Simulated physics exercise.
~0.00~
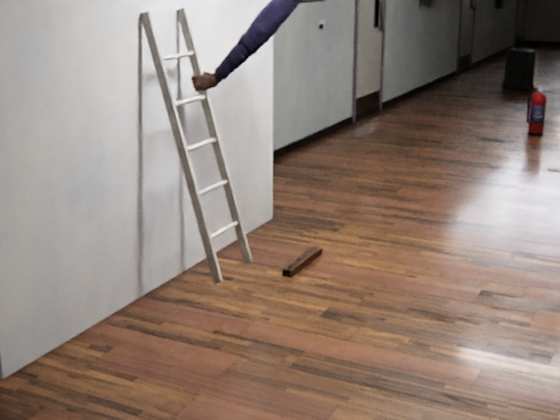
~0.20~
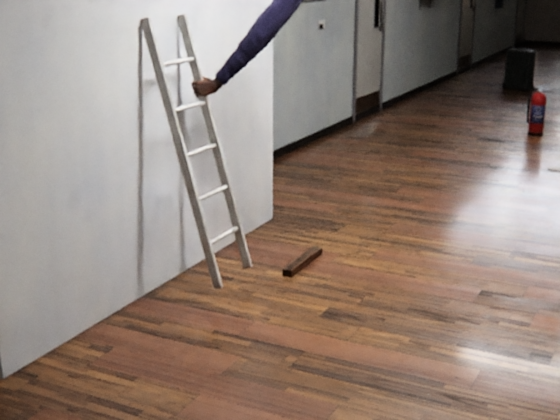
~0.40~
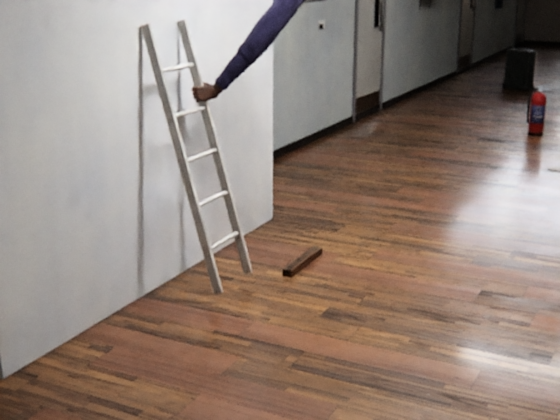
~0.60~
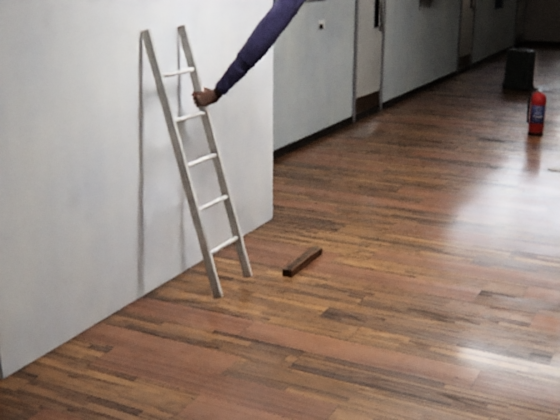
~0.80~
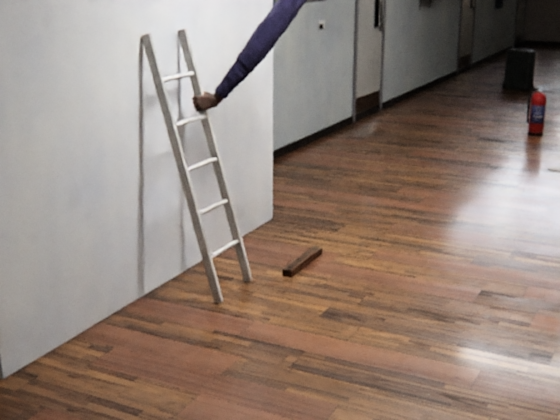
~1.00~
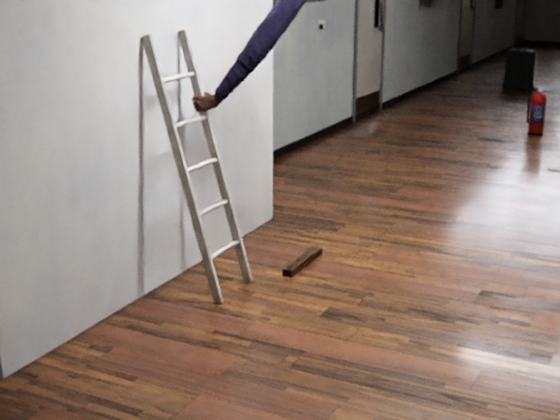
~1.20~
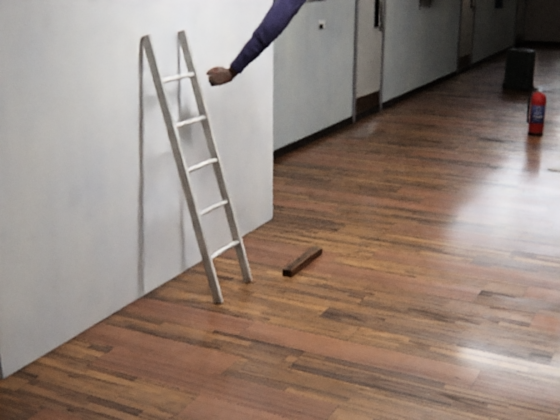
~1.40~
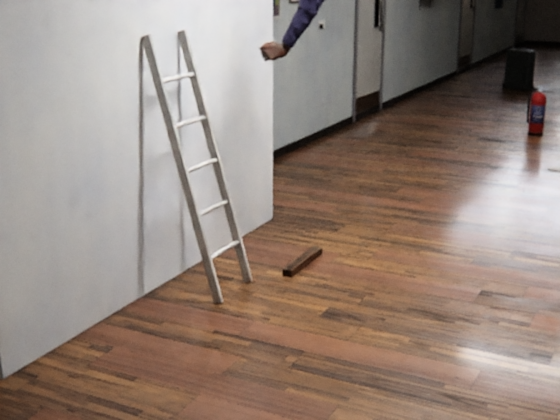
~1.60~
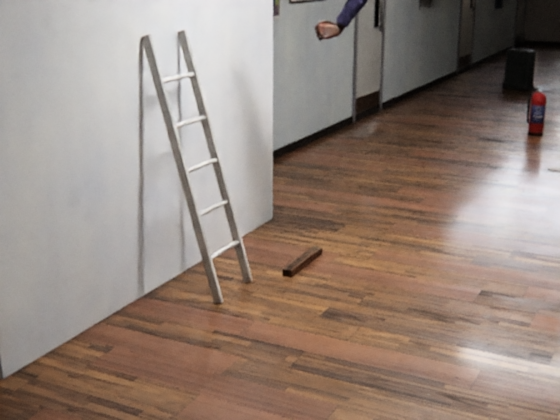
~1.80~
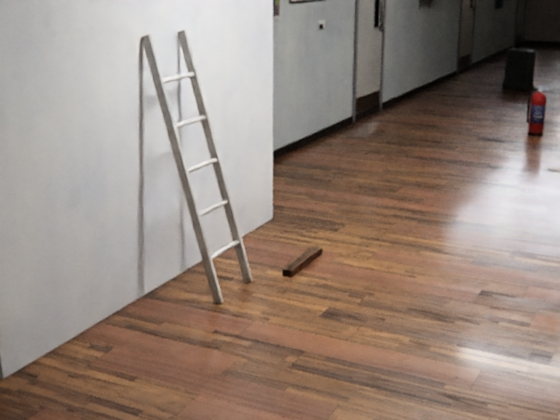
A hand lowers a white ladder against the wall, lets go, and it stays leaning.
